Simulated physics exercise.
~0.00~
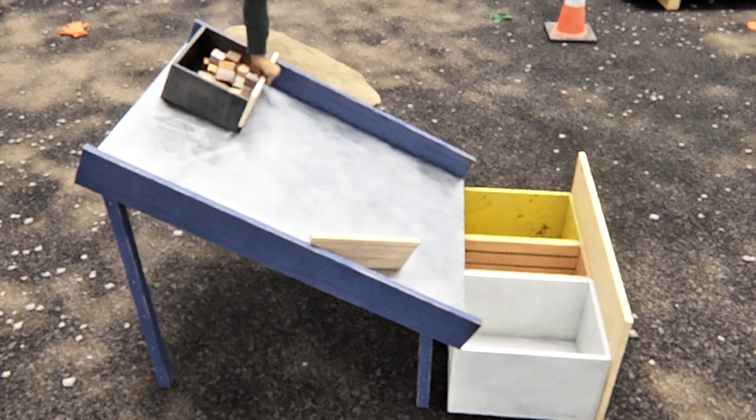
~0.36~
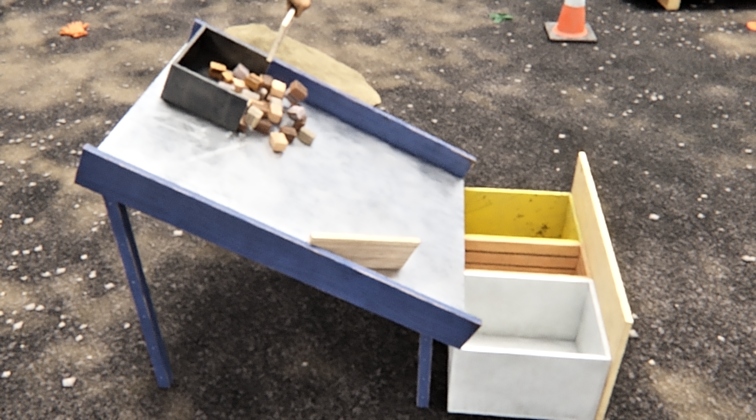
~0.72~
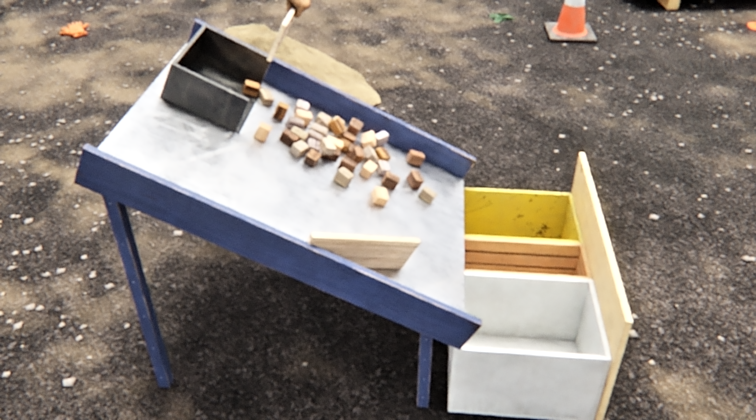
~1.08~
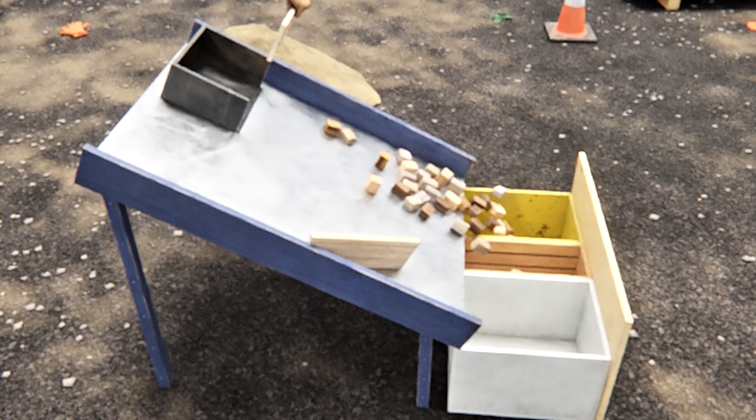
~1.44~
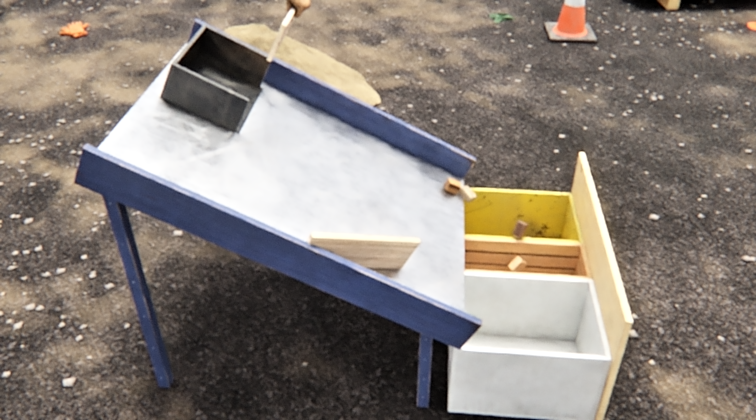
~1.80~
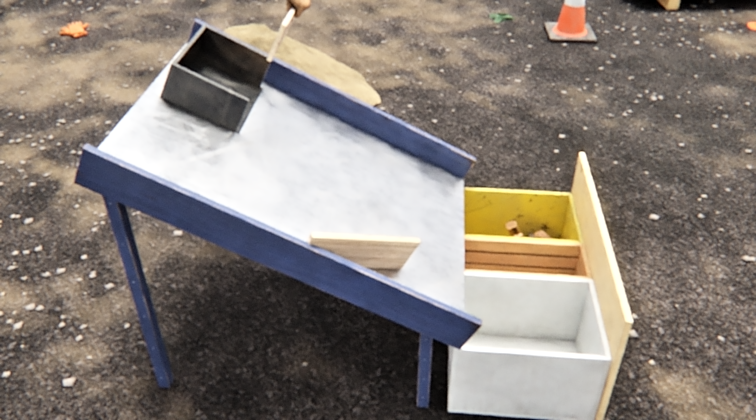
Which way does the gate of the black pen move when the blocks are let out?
The gate moves up, clearing the opening of the pen so the blocks can spill onto the slope.
